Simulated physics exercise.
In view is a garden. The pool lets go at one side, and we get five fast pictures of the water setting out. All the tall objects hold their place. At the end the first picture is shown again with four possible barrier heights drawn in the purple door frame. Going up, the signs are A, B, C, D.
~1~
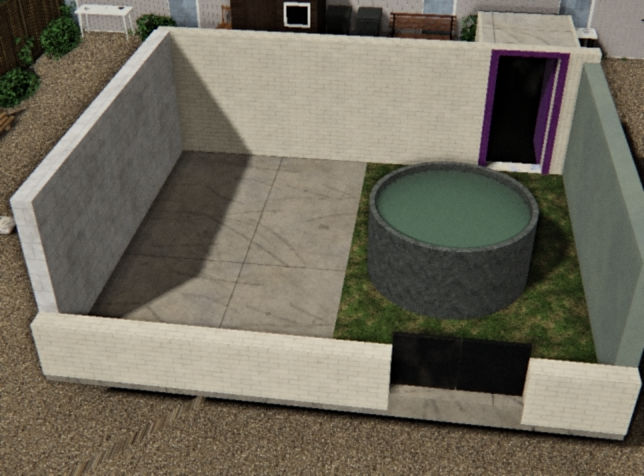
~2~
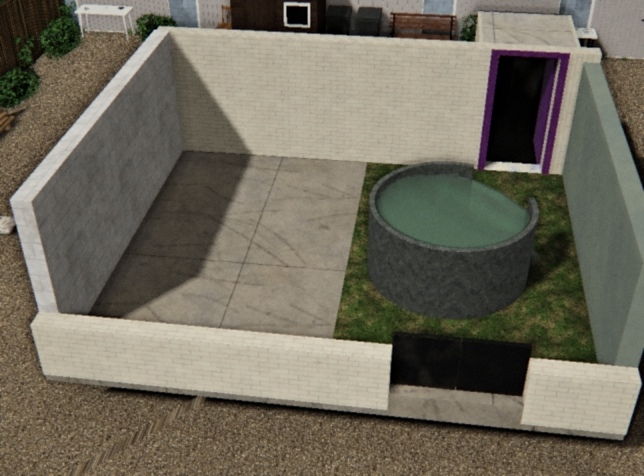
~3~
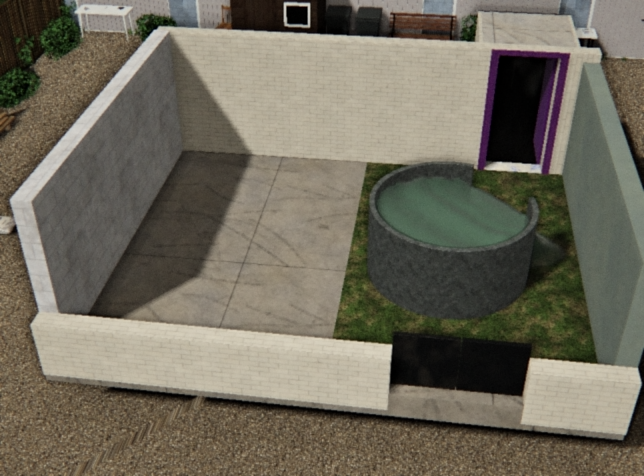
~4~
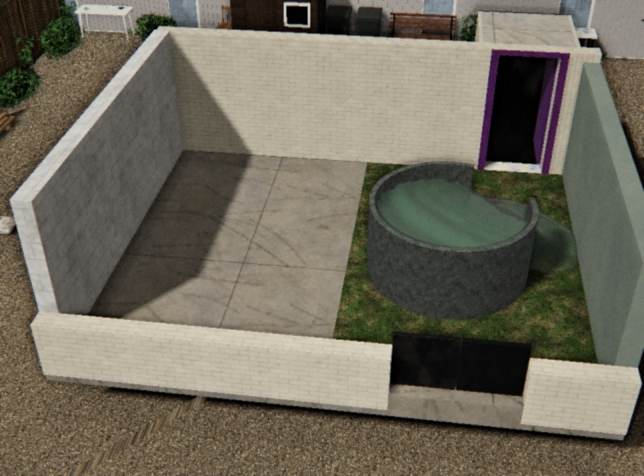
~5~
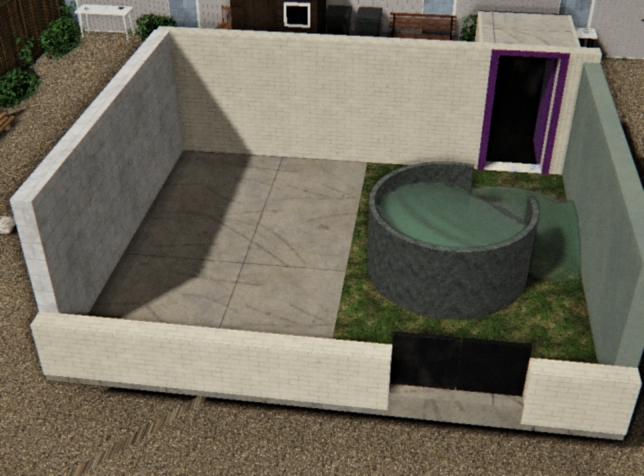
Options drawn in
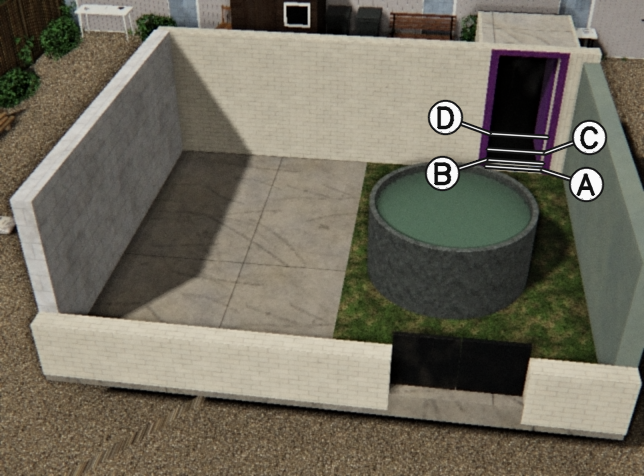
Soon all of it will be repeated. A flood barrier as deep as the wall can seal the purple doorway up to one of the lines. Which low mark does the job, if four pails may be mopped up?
That is mark D.
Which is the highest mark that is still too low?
C.
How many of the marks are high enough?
One of the four.
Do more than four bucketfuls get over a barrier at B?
Yes, that goes wrong.
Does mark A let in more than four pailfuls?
Yes.
In white, A at (513, 168); B at (514, 161); C at (516, 151); D at (518, 135); from the bottom up A, B, C, D.
If A is chosen, dozens of bucketfuls pour in.
If B is chosen, dozens of bucketfuls pour in.
If C is chosen, about 14 bucketfuls get in.
If D is chosen, a splash gets over, under a bucket.
